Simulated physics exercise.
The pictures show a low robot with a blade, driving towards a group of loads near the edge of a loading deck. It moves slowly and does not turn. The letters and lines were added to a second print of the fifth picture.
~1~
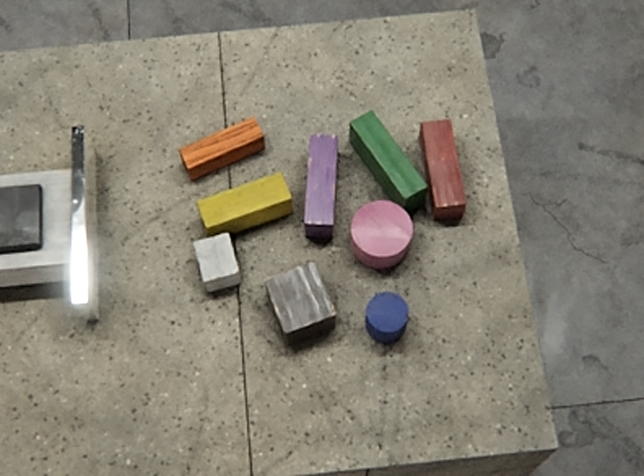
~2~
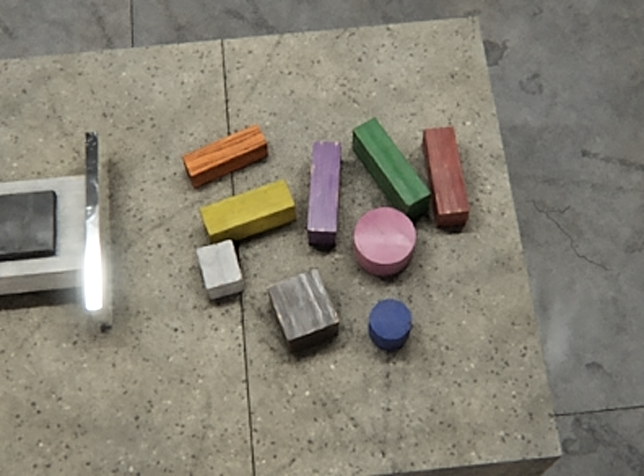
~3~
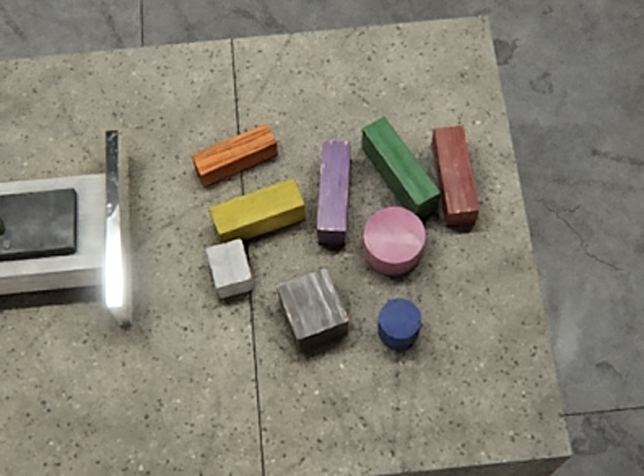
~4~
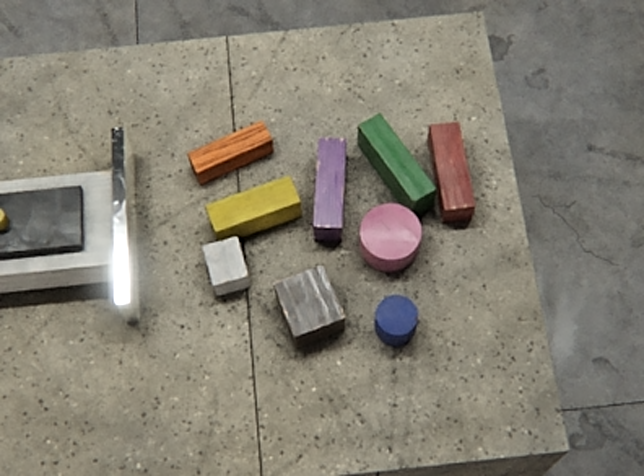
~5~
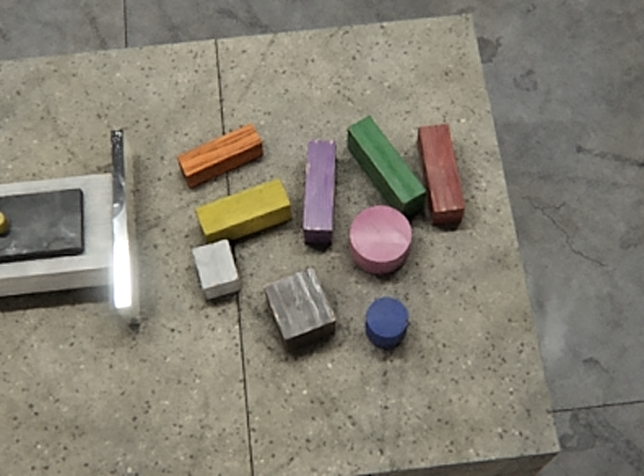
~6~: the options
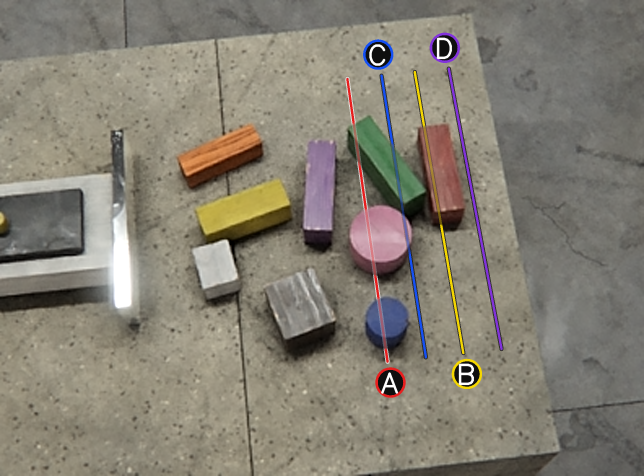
Metal blade at left edging slightly right across a speckled stone surface toward colourful blocks and round pieces, which stay in their arrangement.
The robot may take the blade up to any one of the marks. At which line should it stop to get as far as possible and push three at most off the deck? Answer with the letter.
Stop at B.
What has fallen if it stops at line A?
It is the red bar.
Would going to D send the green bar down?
By then, yes.
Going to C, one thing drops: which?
The red bar.
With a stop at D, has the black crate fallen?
No.
On the marked copy, A at (366, 212); B at (438, 204); C at (402, 208); D at (474, 200).
Taking B. A third of the way, robot (158, 211); pink canister (397, 242); orange stick (280, 145).
Two thirds of the way, robot (272, 199); red bar (501, 151); green bar (464, 142).
When it is over, robot (361, 189); red bar over the edge; green bar over the edge; three fallen.
As for the rest, A is within the limit but short; C is within the limit but short; D drops four.
